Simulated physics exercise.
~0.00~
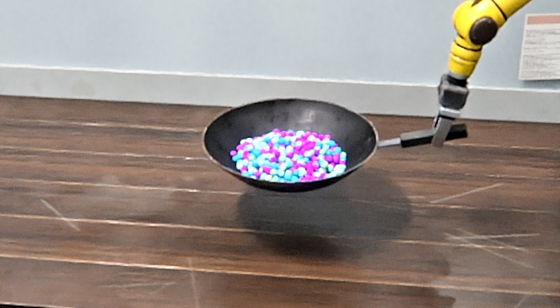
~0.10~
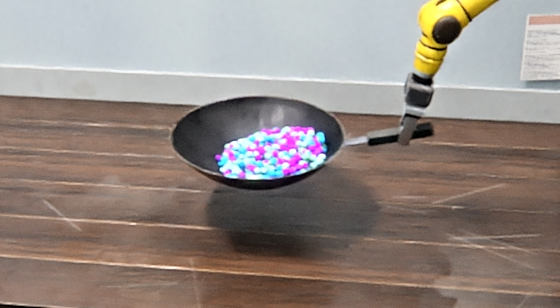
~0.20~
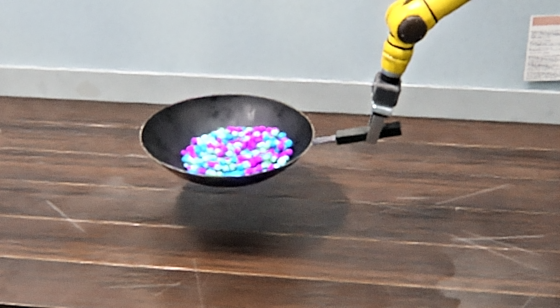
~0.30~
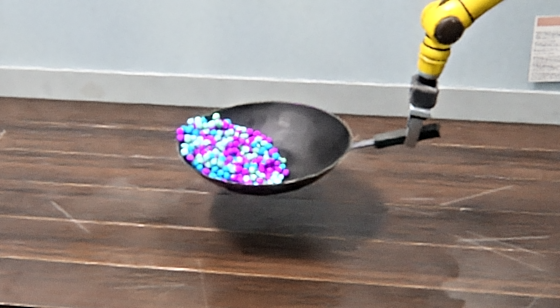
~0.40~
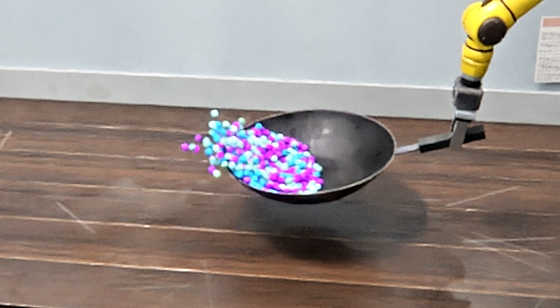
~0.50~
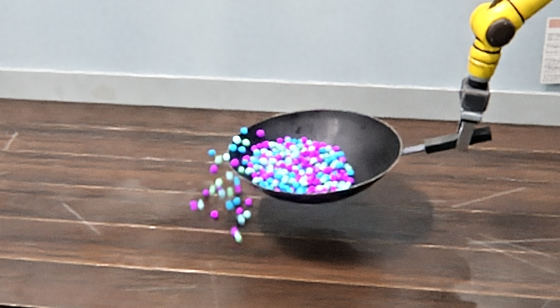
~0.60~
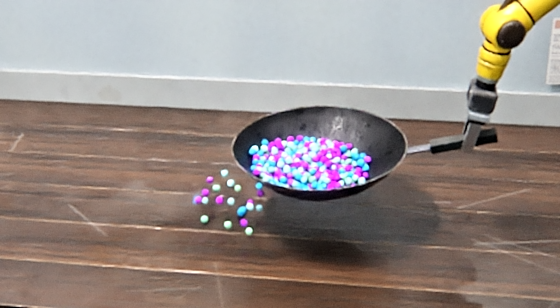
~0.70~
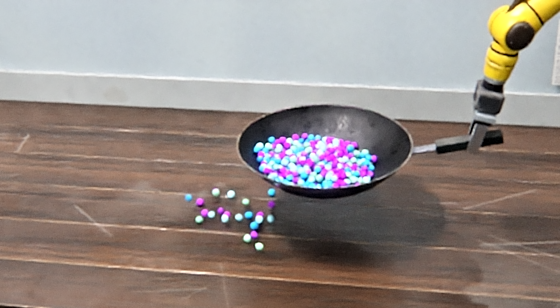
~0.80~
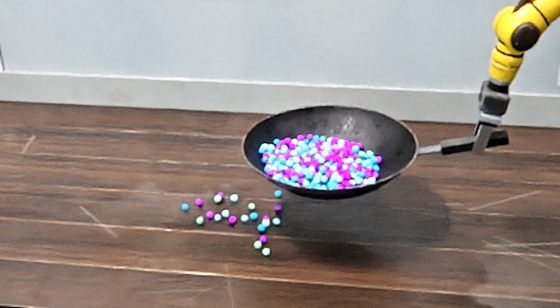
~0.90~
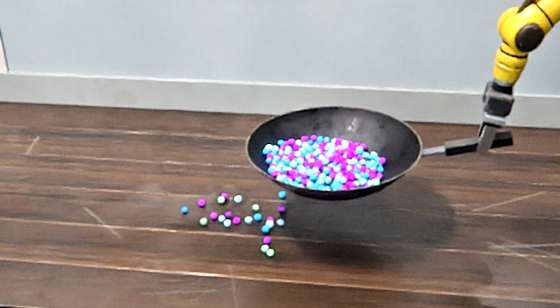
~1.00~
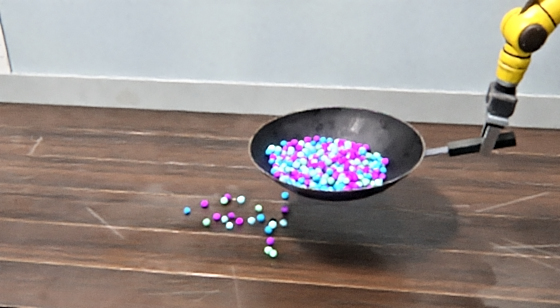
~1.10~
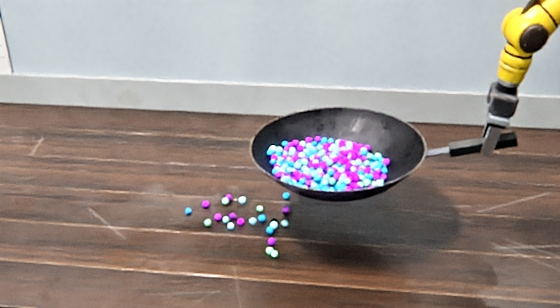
The video shows a yellow robot arm moving a black wok of small round blue, purple and pale sweets left above a wooden surface, then back right. The sweets surge over the left rim and some spill onto the surface, while most remain in the wok as it comes to rest.
